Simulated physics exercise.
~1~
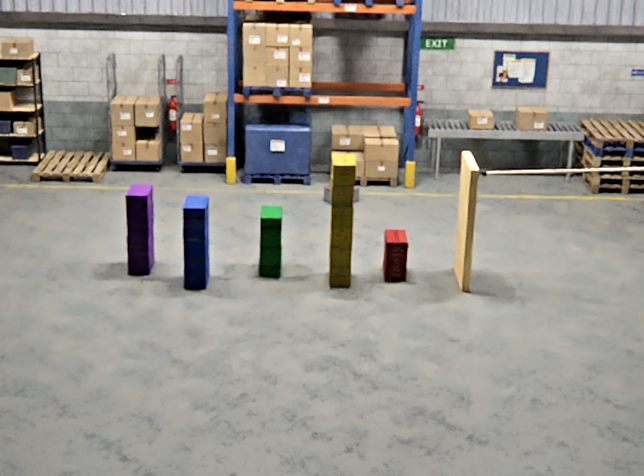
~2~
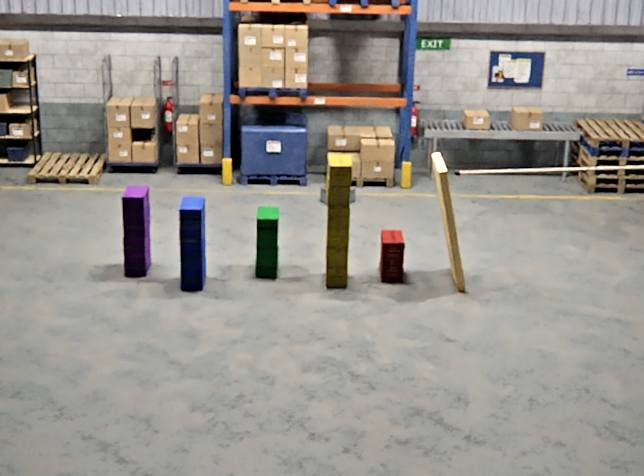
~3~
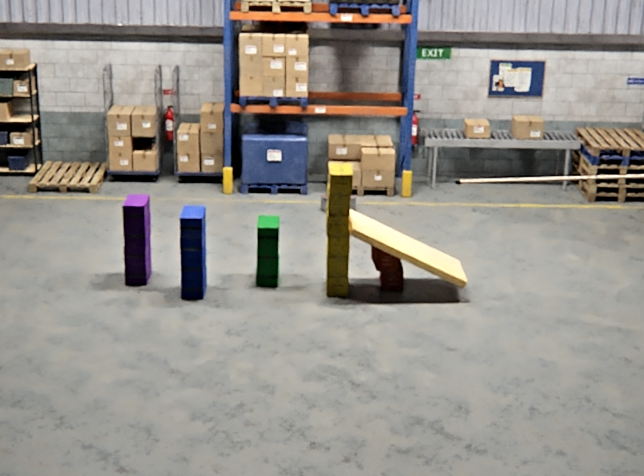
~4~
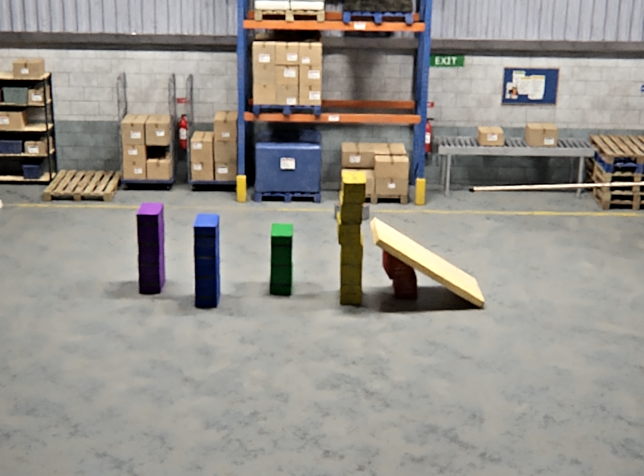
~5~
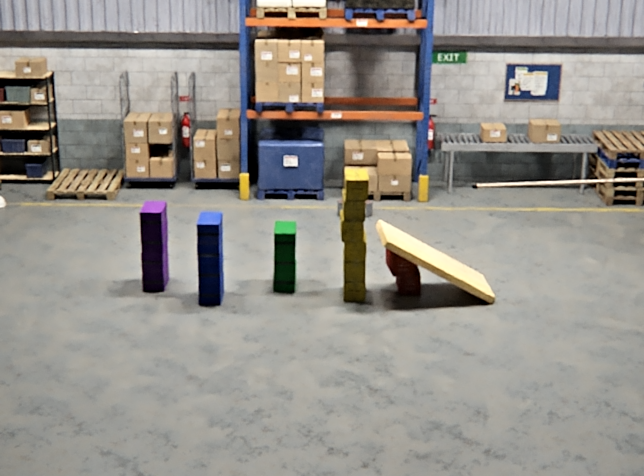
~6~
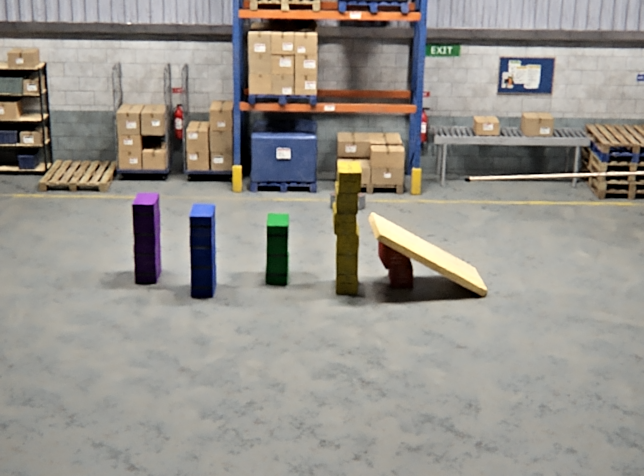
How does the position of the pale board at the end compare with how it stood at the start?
At the start the board stands upright on its end, while at the end it lies tipped over on a slant, propped on the short red pile.
